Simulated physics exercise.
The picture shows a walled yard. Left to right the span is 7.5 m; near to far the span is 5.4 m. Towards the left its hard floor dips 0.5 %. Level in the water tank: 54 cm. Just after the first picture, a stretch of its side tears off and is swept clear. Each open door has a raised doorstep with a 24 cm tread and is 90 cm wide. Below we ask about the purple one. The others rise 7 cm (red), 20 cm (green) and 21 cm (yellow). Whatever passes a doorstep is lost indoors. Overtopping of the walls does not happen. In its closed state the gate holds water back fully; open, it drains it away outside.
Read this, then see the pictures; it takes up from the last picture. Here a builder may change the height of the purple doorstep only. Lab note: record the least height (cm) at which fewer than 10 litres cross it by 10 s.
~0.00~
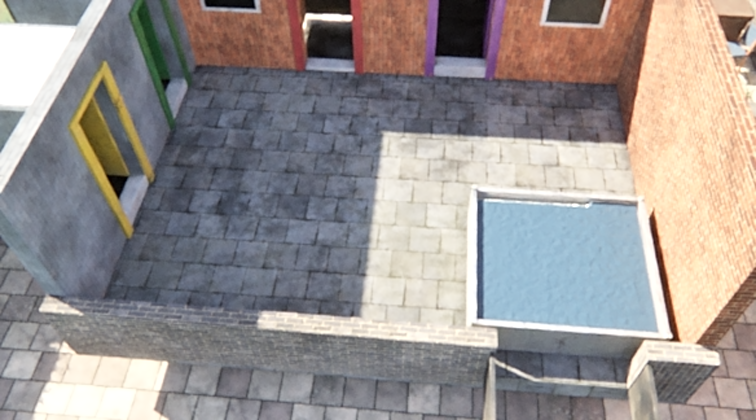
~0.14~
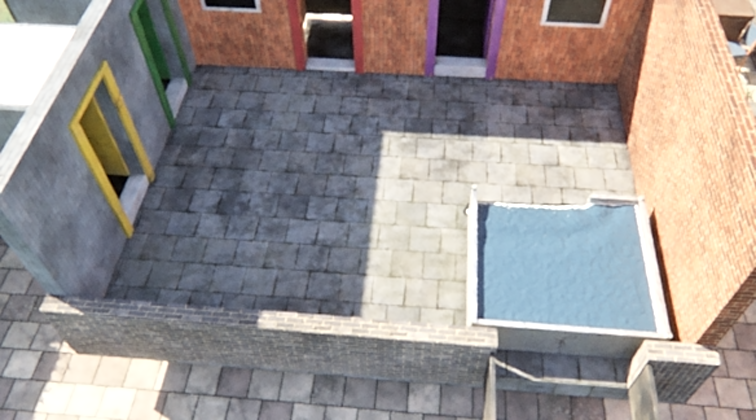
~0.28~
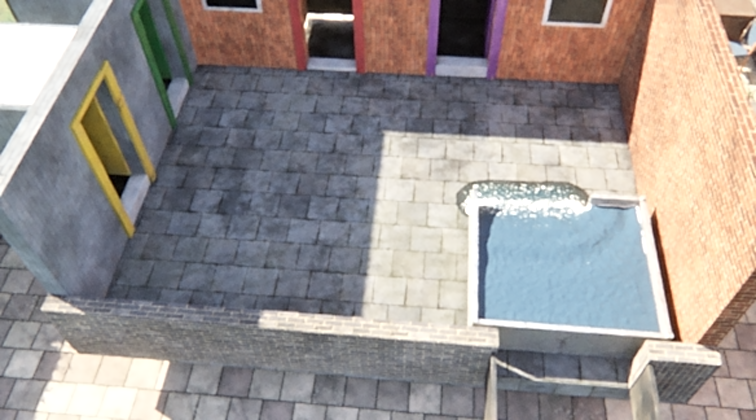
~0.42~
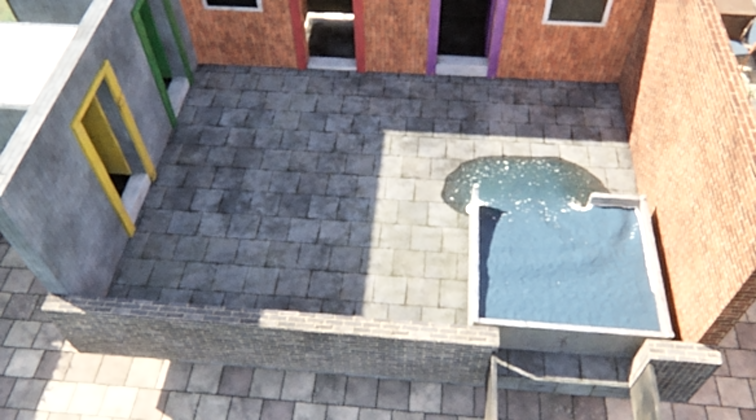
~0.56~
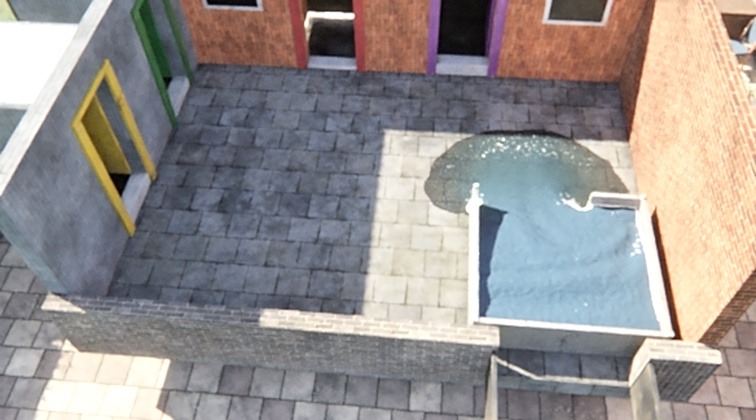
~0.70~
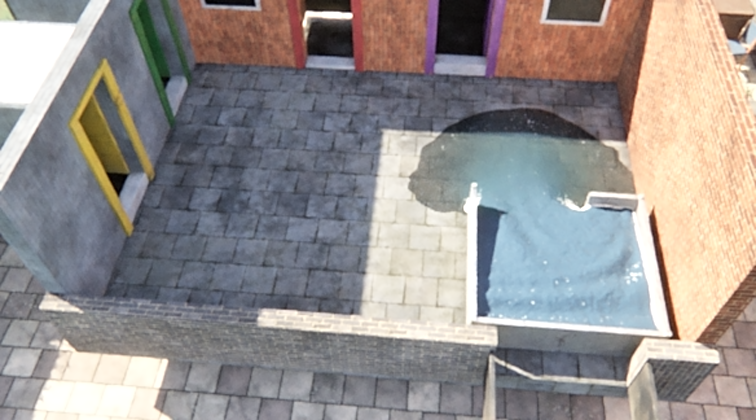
Least height: 23 cm.
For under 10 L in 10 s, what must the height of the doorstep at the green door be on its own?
For the green door, about 15 cm.
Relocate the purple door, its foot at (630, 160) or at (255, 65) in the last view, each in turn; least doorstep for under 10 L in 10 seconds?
Around 9.0 and 10.5 cm respectively.
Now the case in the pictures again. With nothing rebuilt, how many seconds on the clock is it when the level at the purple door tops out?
At roughly 2.2 s.
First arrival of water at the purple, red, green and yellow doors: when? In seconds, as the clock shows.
The purple door gets it at 1.1 s, the red door at 2.2 s, the green door at 3.4 s and the yellow door at 4.5 s.
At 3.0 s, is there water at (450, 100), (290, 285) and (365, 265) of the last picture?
1: Awash; 2: Unwetted; 3: Unwetted.
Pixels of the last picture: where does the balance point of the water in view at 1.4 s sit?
About (539, 232).
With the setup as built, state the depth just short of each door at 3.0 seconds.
Depths in cm: Purple 23, red 11, green 0, yellow 0.
After 1.4 s water covers 25 % of the floor, deepest (30 cm) near (486, 212); 20 cm at the purple door, 0 litres in over its 23 cm doorstep.
After 3.0 s water covers 40 % of the floor, deepest (28 cm) near (527, 84); 23 cm at the purple door, 7 litres in over its 23 cm doorstep.
After 10.0 s water covers 90 % of the floor, deepest (14 cm) near (92, 326); 6 cm at the purple door, 8 litres in over its 23 cm doorstep.
At the purple door as built, the water arrived by 1.2 s and peaked near 27 cm at 2.2 s.
With a doorstep of 20 cm, 24 litres would have come in within the 10 s; with 27 cm, 0 litres. So under 10 litres takes about 23 cm.
